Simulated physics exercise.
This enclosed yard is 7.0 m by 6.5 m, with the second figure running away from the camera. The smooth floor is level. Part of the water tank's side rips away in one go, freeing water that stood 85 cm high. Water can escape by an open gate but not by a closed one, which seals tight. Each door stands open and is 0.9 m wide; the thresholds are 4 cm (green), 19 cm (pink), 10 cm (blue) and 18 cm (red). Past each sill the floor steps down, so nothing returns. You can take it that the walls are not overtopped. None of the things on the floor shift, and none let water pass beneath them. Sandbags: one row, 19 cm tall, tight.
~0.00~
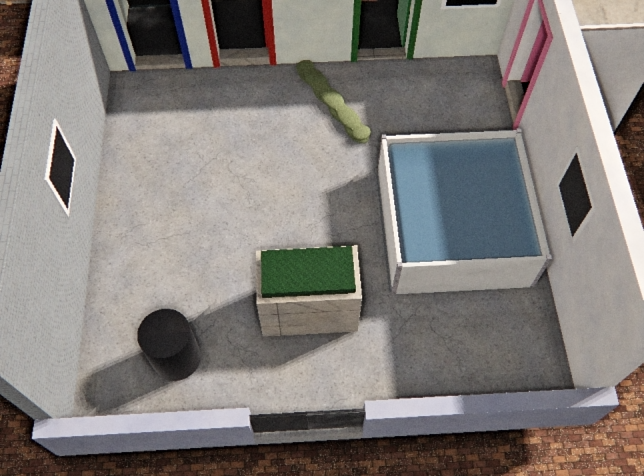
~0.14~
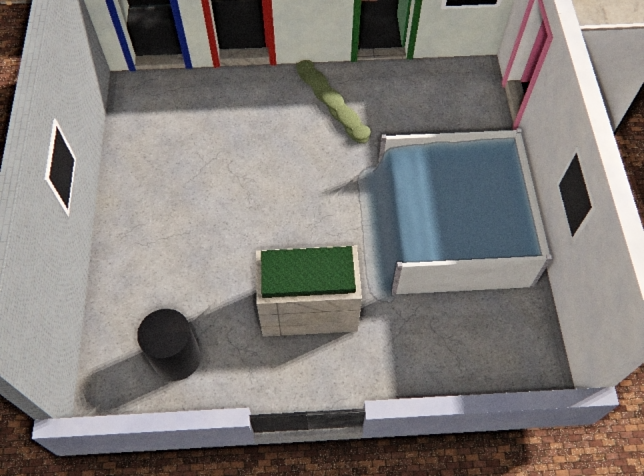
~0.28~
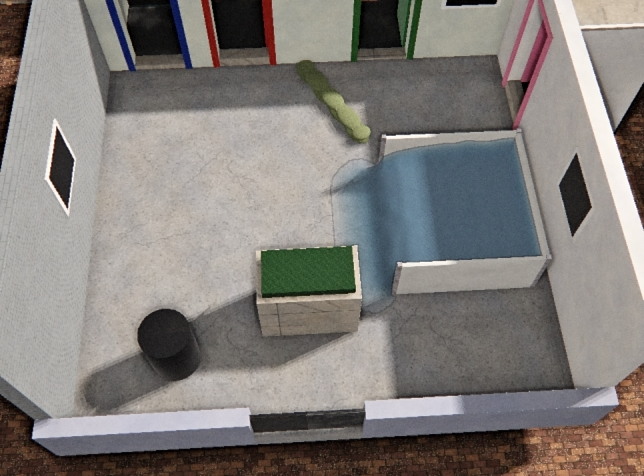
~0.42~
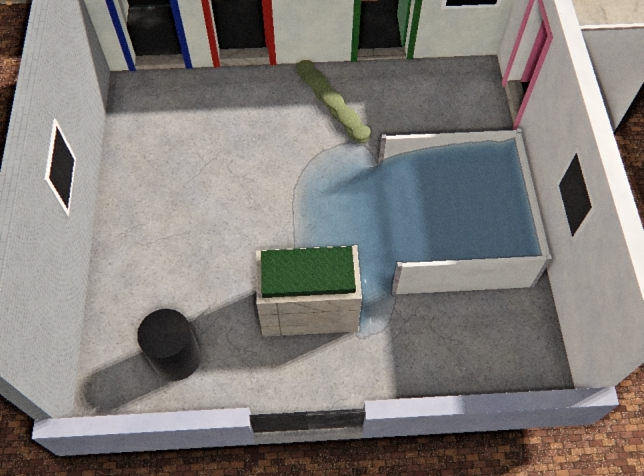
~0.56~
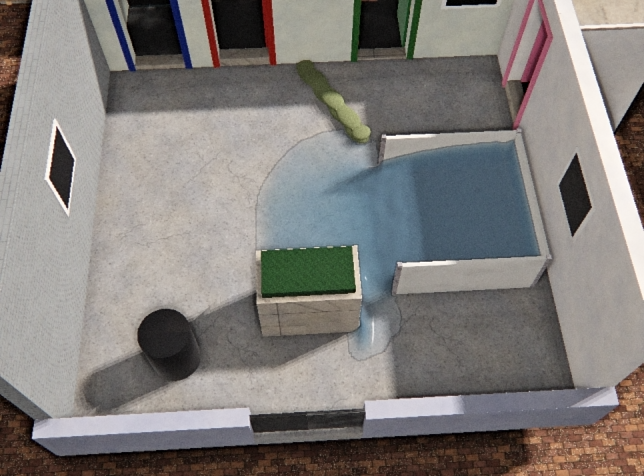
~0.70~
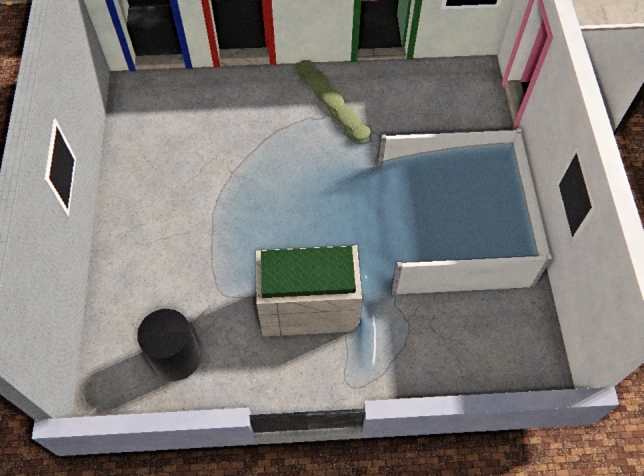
Blue water bursts from the tank's left side and spreads across the floor around the green-topped block.
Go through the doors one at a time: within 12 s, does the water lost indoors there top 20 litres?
At the end, the green door will see an amount within the limit come in; the pink door will see an amount within the limit come in; the blue door will see too much water come in; the red door will see an amount within the limit come in.
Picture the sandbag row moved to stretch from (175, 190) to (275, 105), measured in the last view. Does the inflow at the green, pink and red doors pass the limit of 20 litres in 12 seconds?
Then the green door is over the mark, the pink door short of it, the red door short of it.
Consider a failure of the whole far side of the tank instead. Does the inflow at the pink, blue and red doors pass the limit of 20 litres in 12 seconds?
Against that limit: Pink over, blue not over, red not over.
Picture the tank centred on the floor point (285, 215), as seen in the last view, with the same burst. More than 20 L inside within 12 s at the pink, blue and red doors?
So the pink door keeps within it, the blue door tops the limit and the red door keeps within it.
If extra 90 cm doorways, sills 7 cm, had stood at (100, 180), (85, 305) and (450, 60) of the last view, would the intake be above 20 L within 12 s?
More, more, less.
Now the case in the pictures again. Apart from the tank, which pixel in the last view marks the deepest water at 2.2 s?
You'll find it around (105, 236).
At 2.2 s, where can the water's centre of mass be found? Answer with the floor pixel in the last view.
Balance point at about (286, 227).
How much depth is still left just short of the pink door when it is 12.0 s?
Reading: Close to 3.0 cm.
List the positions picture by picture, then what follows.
The water tank at (462, 198) is whole and still, 85 cm deep, in the first picture.
The front is at (390, 298), 1.2 m from the gap at (390, 218); 0.6 m2 of floor is under water; 85 cm left at the back of the water tank, in the second picture.
The front is at (367, 307), 1.4 m from the gap at (390, 220); 1.7 m2 of floor is under water; 85 cm left at the back of the water tank, in the third picture.
Water pours out at (389, 222) and has run 1.8 m, to (361, 334); typically 15 cm deep outside, 79 cm at the water tank's back, in the fourth picture.
Water pours out at (389, 222) and has run 2.2 m, to a hidden place; typically 12 cm deep outside, 72 cm at the water tank's back, in the fifth picture.
The front is at (223, 285), 2.7 m from the gap at (389, 222); 7.7 m2 of floor is under water; 72 cm left at the back of the water tank, in the sixth picture.
After 1.4 s water covers 50 % of the floor and is deepest (46 cm) near (361, 285); green door not reached, pink door not reached, blue door not reached, red door not reached.
After 2.2 s water covers 65 % of the floor and is deepest (45 cm) near (105, 236); green door not reached, pink door not reached, blue door 7 cm at the sill, 0 L in, red door 10 cm at the sill, 0 L in.
After 3.5 s water covers 75 % of the floor and is deepest (40 cm) near (110, 79); green door not reached, pink door not reached, blue door 30 cm at the sill, 82 L in, red door 7 cm at the sill, 0 L in.
After 7.0 s water covers 85 % of the floor and is deepest (20 cm) near (534, 380); green door 1 cm at the sill, 0 L in, pink door 2 cm at the sill, 0 L in, blue door 12 cm at the sill, 257 L in, red door 12 cm at the sill, 0 L in.
After 12.0 s water covers 95 % of the floor and is deepest (14 cm) near (256, 421); green door 3 cm at the sill, 1 L in, pink door 3 cm at the sill, 0 L in, blue door 9 cm at the sill, 261 L in, red door 8 cm at the sill, 0 L in.
